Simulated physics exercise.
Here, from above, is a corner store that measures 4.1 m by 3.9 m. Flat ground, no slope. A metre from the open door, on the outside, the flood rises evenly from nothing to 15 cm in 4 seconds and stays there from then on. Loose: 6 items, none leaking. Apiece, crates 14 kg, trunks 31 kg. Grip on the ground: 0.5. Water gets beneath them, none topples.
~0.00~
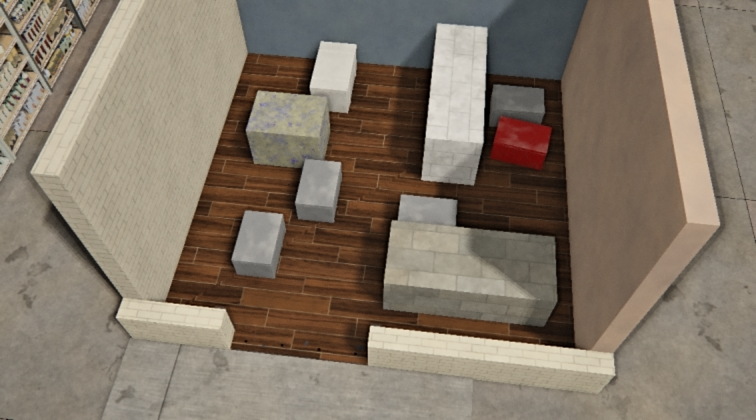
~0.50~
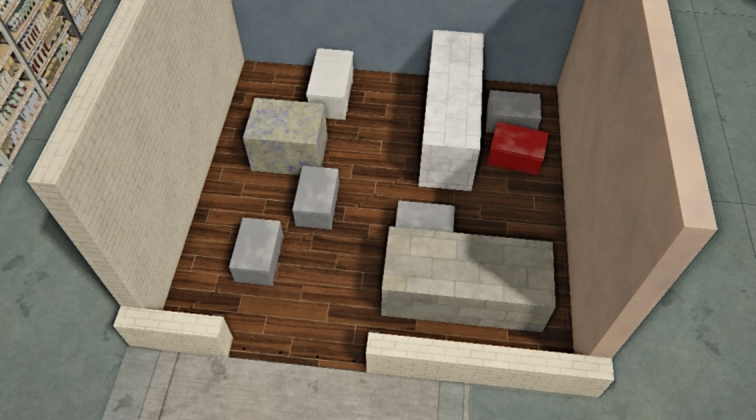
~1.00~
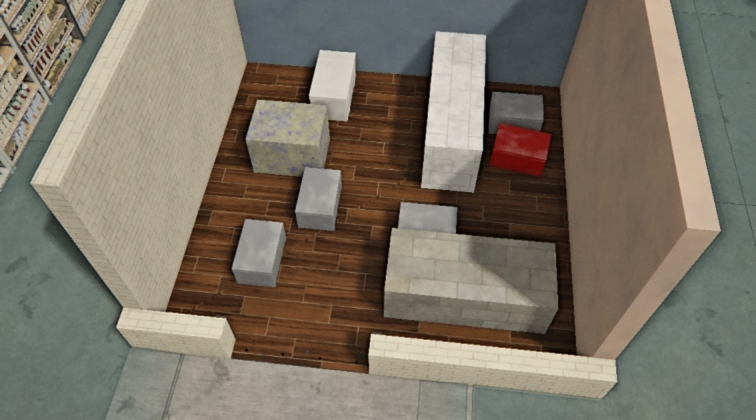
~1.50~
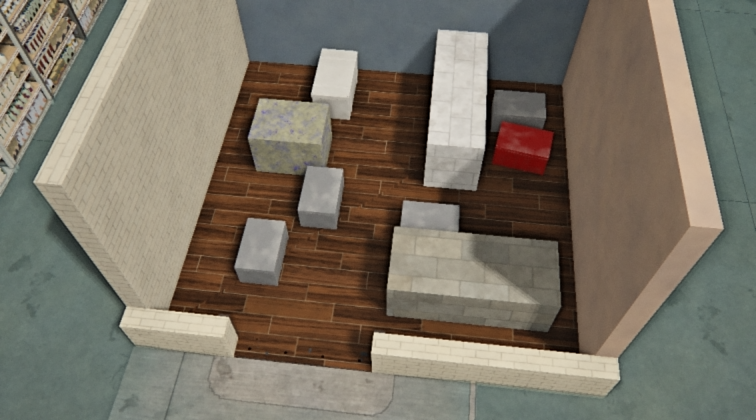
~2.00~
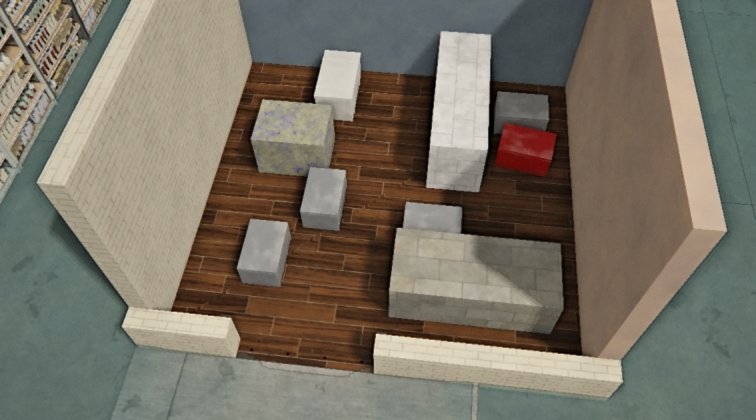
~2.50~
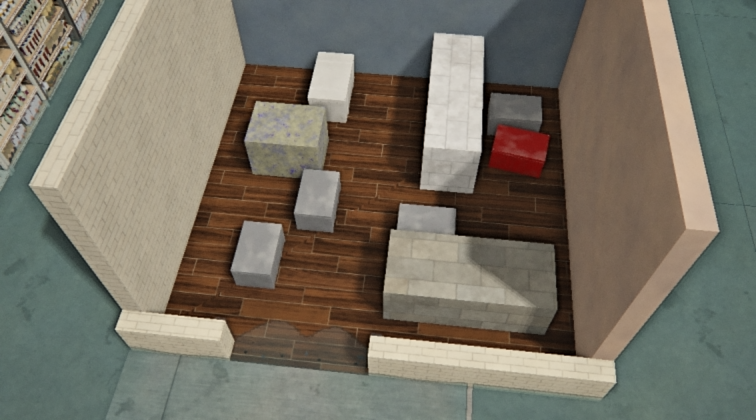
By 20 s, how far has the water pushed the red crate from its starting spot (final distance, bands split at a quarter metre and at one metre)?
A modest distance.
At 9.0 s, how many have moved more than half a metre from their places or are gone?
The number I get is 1.
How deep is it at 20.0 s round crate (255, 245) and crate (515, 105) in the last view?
Around 15 cm and 11 cm.
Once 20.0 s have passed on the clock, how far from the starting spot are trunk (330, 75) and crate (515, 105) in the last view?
The first is 100 cm from its start, the second 50 cm.
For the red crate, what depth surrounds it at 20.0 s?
11 cm, roughly.
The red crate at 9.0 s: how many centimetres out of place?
Shift: About 0 cm.
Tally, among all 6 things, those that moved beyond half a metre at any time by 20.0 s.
Count: 4.
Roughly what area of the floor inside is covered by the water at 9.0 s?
That flooded area is roughly 11.0 m2.
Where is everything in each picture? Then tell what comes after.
The first frame shows the red crate at (523, 134), on the bottom; 0.0 m2 under water; 0 of 6 have shifted.
The second frame shows the red crate at (520, 140), on the bottom; water covers 0.0 m2; 0 of 6 have shifted.
The third frame shows the red crate at (523, 141), on the bottom; water covers 0.0 m2; 0 of 6 have shifted.
The fourth frame shows the red crate at (525, 139) rests on the ground; 0.0 m2 under water; 0 of 6 have shifted.
The fifth frame shows the red crate at (528, 141), on the bottom; 0.0 m2 under water; 0 of 6 have shifted.
The sixth frame shows the red crate at (521, 142), on the bottom; water covers 0.2 m2; 0 of 6 have shifted.
After 4.0 s the red crate is near (521, 142), 0.0 m from its start, aground; 0 afloat.
After 9.0 s the red crate is near (521, 142), 0.0 m from its start, aground; 0 afloat.
After 16.0 s the red crate is near (515, 138), 0.1 m from its start, aground; 4 afloat.
After 20.0 s the red crate is near (529, 170), 0.4 m from its start, afloat; 6 afloat.
